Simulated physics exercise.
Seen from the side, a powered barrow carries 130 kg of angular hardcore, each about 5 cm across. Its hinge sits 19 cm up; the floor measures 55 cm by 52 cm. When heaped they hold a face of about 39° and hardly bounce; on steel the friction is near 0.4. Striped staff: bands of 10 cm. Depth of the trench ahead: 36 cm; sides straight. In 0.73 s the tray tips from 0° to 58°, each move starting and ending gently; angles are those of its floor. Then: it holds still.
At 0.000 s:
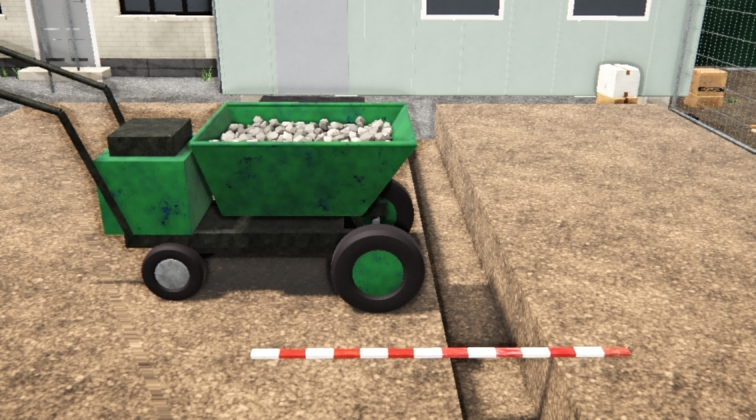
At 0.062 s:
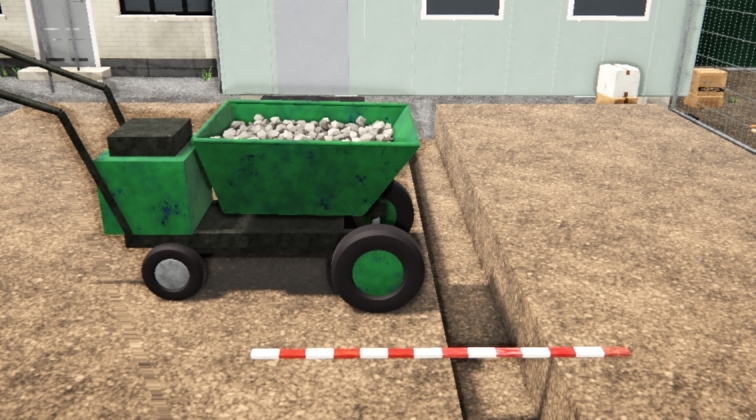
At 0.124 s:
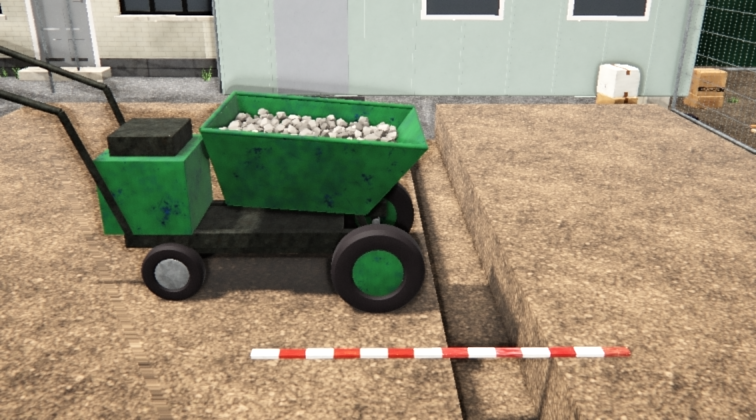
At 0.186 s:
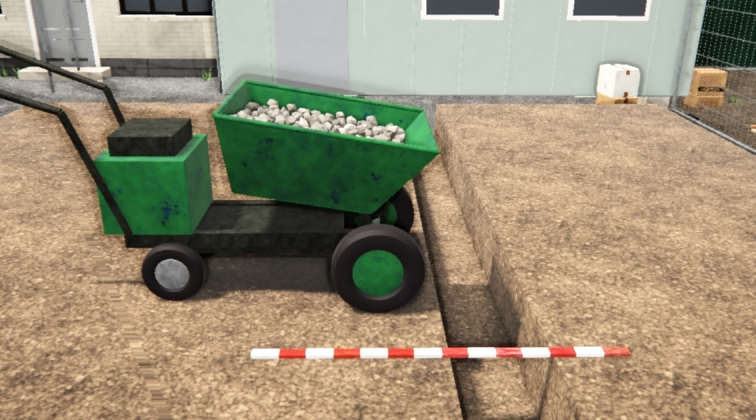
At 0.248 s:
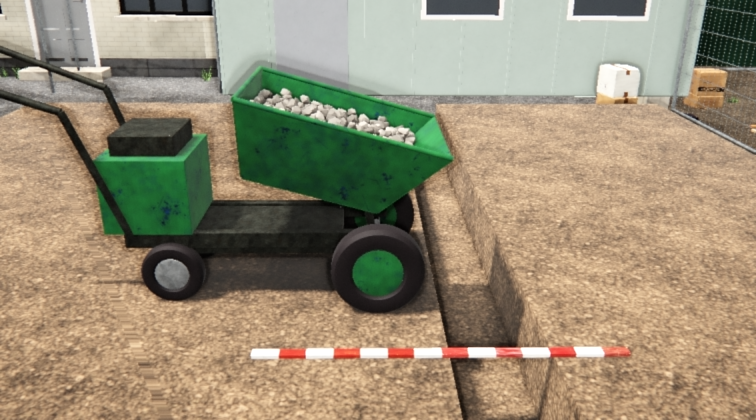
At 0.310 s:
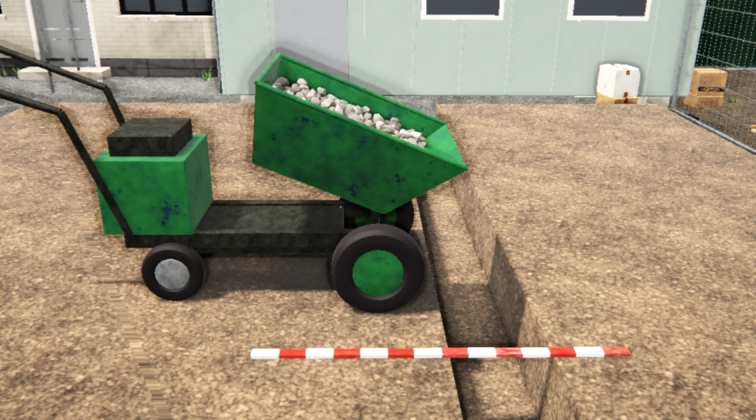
A green powered barrow standing beside a narrow trench, its tray of pale stones tilting steadily down toward the right.
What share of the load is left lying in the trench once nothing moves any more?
About 6 per cent.
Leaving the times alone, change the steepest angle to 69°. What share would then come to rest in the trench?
In that case around 20 percent.
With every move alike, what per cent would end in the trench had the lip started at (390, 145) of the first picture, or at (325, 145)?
Around 15% for the first place and 30% for the second.
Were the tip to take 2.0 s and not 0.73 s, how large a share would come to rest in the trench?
With that timing, about 5 per cent.
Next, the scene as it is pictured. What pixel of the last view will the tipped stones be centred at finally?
Middle at around (555, 275), I'd say.
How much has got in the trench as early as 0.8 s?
I'd put it near 0 per cent.
After 0.6 s the floor is at 49°; 100 % in the tray; the foremost stones are at (470, 186).
After 0.8 s the floor is at 58°; 96 % in the tray, 2 % in the trench, 2 % past the trench; the foremost stones are at (540, 228).
After 1.2 s the floor is at 58°; 74 % in the tray, 3 % in the trench, 22 % past the trench; the foremost stones are at (631, 274).
After 3.1 s the floor is at 58°; 68 % in the tray, 6 % in the trench, 26 % past the trench; the foremost stones are at (669, 258).
